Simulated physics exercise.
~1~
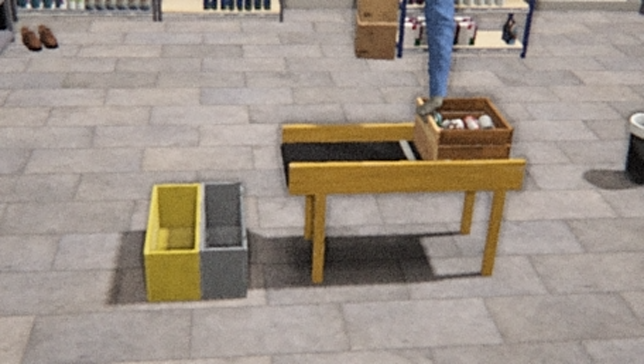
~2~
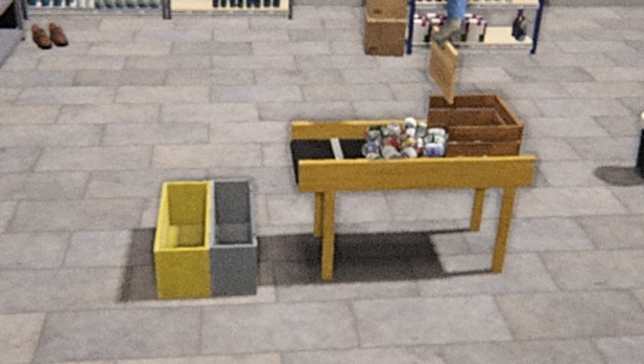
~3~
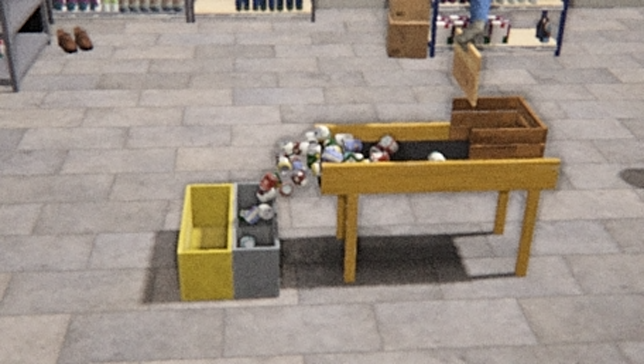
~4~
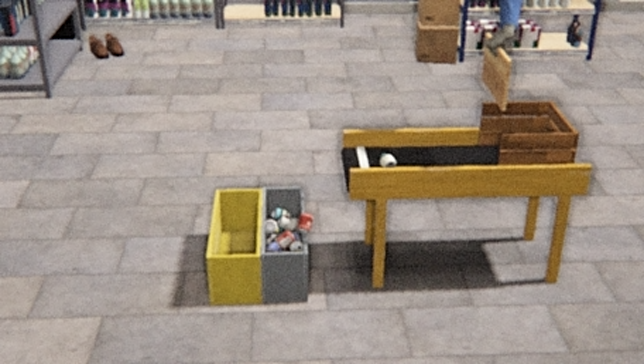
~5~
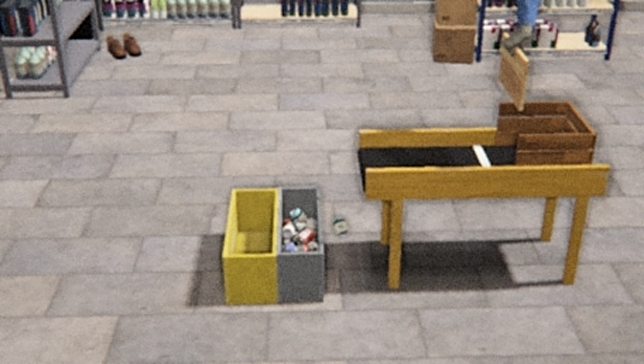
Small cans pouring left off a wooden-sided conveyor belt into a grey tub, one ending on the floor, the yellow tote staying empty.
